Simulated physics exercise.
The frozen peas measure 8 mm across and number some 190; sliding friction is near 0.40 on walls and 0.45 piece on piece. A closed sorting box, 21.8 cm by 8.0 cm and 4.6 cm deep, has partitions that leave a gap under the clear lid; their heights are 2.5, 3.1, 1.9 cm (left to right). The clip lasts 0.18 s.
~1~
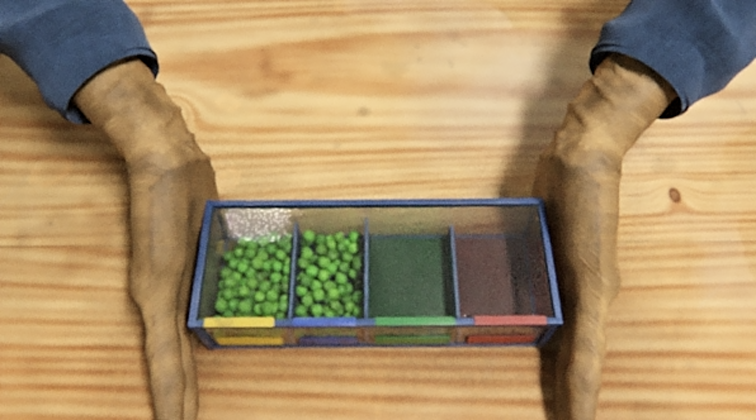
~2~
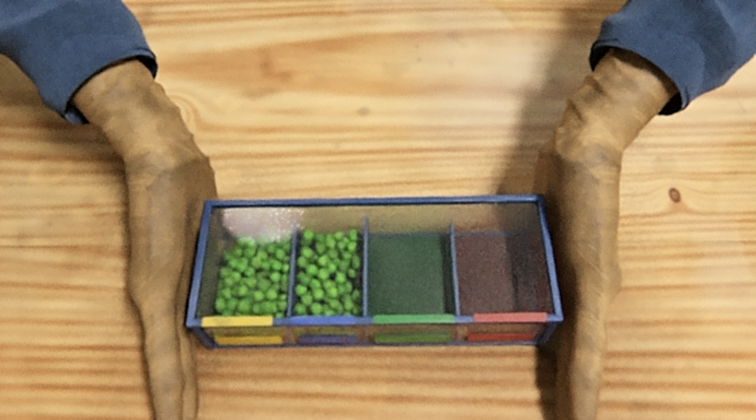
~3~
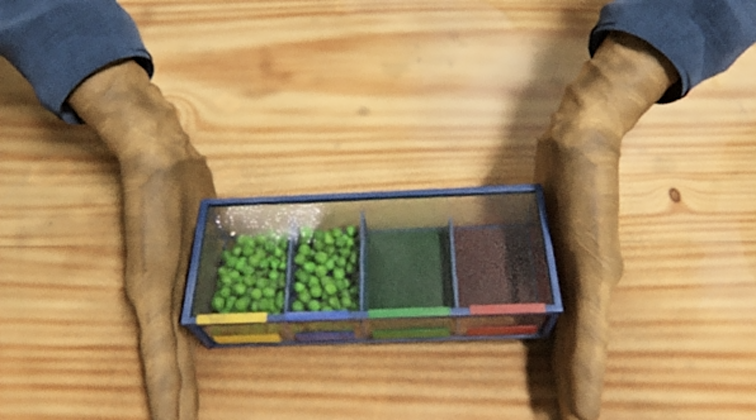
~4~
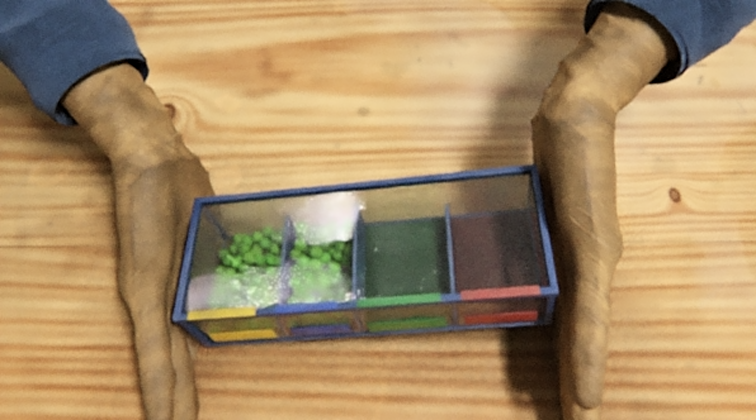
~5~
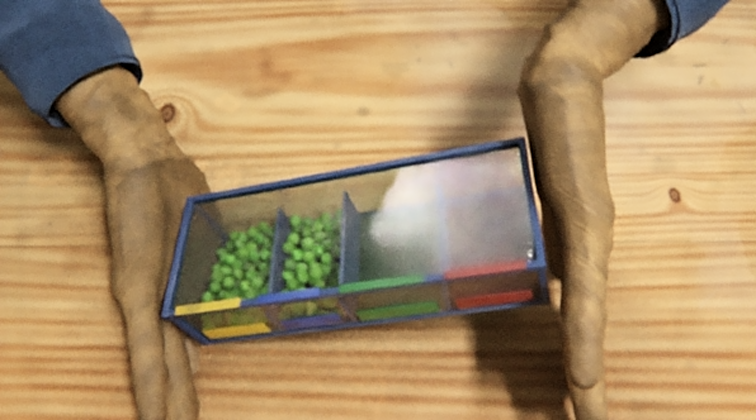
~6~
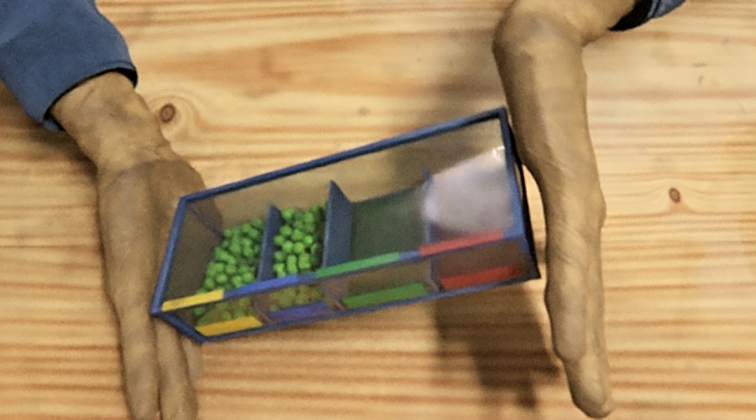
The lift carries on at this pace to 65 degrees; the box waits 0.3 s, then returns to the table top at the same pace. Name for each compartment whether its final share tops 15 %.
Red: Under, blue: Over, green: Under, yellow: Over.
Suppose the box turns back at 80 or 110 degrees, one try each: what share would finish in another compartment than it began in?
Some 20 and 40 per cent.
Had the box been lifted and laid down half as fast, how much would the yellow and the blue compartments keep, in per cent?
In that case yellow 55; blue 45.
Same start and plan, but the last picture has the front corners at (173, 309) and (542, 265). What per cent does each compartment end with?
Red 0, blue 40, green 0, yellow 60.
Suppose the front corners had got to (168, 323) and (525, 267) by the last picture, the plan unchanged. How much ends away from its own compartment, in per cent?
It would be near 5 per cent.
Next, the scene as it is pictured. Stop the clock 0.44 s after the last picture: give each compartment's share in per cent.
Red 0; blue 45; green 0; yellow 55.
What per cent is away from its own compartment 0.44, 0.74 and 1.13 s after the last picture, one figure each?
About 5, 5, 5.
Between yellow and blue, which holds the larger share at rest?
It is the yellow one.
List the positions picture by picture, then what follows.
The first frame shows box tilt 0 degrees, front corners at (196, 321) and (555, 319); blue 45 %, yellow 55 %.
The second frame shows box tilt 1 degrees, front corners at (195, 321) and (555, 316).
The third frame shows box tilt 4 degrees, front corners at (190, 319) and (554, 306), lowest corner left back.
The fourth frame shows box tilt 10 degrees, front corners at (182, 315) and (550, 289), lowest corner left back.
The fifth frame shows box tilt 17 degrees, front corners at (171, 311) and (538, 262), lowest corner left back.
The sixth frame shows box tilt 24 degrees, front corners at (160, 308) and (516, 231), lowest corner left back; blue 45 %, yellow 55 %.
Then, 0.44 s after the last picture, tilt 65 degrees; blue 45 %, yellow 55 %.
Then, 0.74 s after the last picture, tilt 38 degrees; blue 40 %, yellow 60 %.
Then, 1.13 s after the last picture, tilt 0 degrees; blue 40 %, yellow 60 %.
In the end, red 0 %, blue 40 %, green 0 %, yellow 60 %.
